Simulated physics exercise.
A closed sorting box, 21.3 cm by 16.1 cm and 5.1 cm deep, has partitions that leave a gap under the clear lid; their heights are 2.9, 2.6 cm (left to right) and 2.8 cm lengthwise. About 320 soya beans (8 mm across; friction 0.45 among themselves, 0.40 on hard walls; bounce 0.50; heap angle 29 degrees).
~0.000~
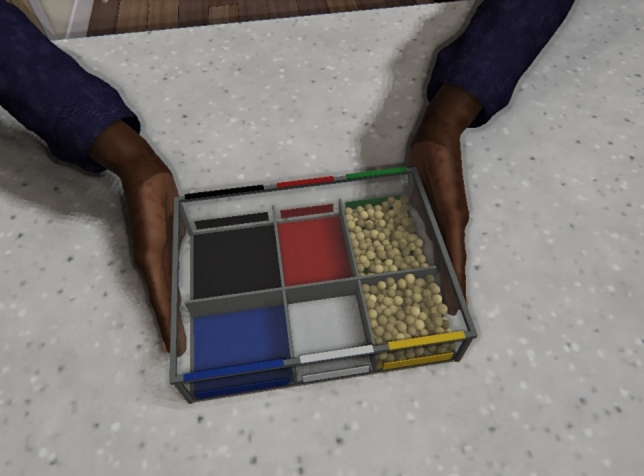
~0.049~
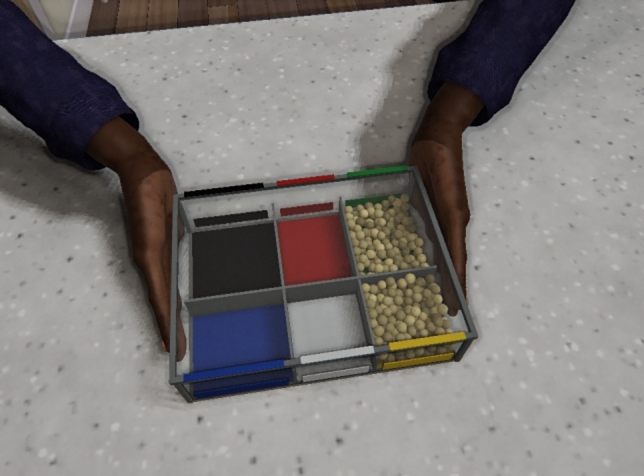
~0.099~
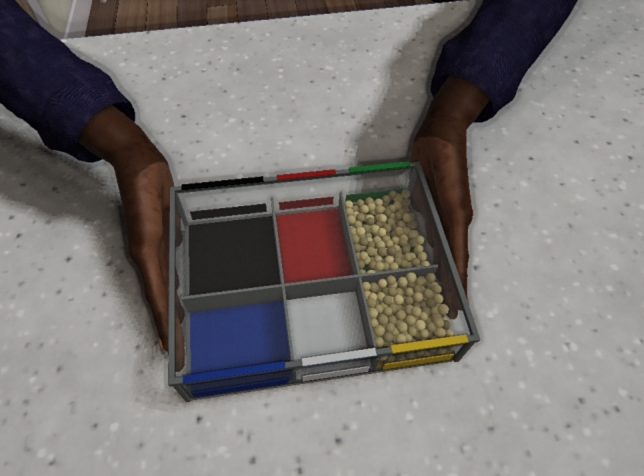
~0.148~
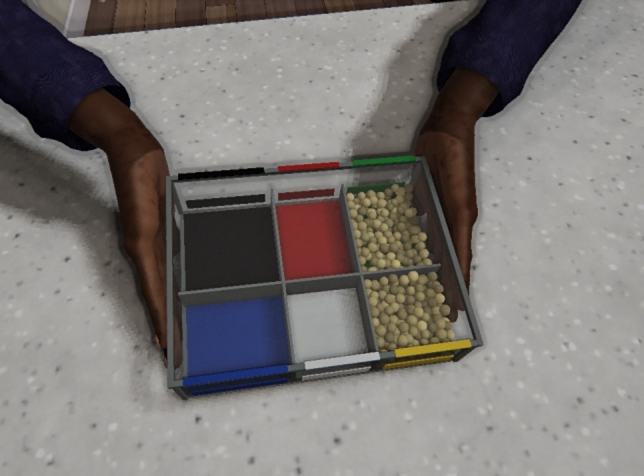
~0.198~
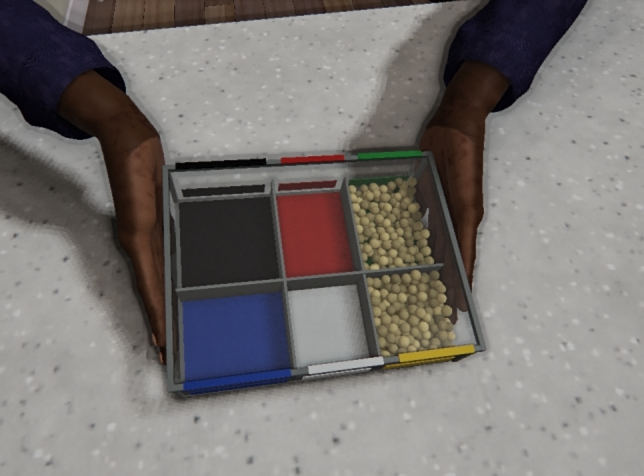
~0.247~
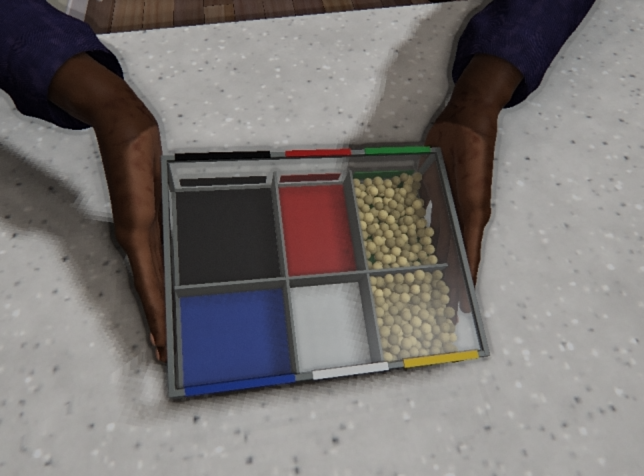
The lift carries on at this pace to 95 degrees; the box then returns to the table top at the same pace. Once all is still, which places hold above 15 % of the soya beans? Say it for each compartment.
Red compartment: No; blue compartment: No; green compartment: Yes; yellow compartment: Yes; white compartment: No; black compartment: No.
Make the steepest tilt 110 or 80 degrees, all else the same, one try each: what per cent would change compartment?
Some 30 and 20 per cent.
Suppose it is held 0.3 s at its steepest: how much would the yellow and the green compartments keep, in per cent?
Yellow 75; green 25.
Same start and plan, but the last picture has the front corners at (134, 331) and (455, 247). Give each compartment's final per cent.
Red 30, blue 0, green 25, yellow 5, white 0, black 40.
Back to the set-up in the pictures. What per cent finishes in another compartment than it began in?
Some 25 per cent.
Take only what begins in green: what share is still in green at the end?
About 50 per cent.
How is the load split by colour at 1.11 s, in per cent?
Red 0; blue 0; green 35; yellow 65; white 0; black 0.
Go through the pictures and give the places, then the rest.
The first frame shows box tilt 0 degrees, front corners at (176, 378) and (470, 333); green 50 %, yellow 50 %.
The second frame shows box tilt 1 degrees, front corners at (176, 378) and (471, 334).
The third frame shows box tilt 4 degrees, front corners at (175, 379) and (473, 336), lowest corner right front.
The fourth frame shows box tilt 9 degrees, front corners at (174, 382) and (476, 341), lowest corner right front.
The fifth frame shows box tilt 14 degrees, front corners at (174, 385) and (479, 346), lowest corner right front.
The sixth frame shows box tilt 18 degrees, front corners at (175, 390) and (482, 351), lowest corner right front; green 50 %, yellow 50 %. The box's pace is about 100 degrees a second.
After 1.11 s, tilt 95 degrees; green 35 %, yellow 65 %.
Then, at 1.69 s, tilt 41 degrees; green 25 %, yellow 75 %.
Then, at 2.32 s, tilt 0 degrees; green 25 %, yellow 75 %.
At rest (2.9 s), red 0 %, blue 0 %, green 25 %, yellow 75 %, white 0 %, black 0 %.
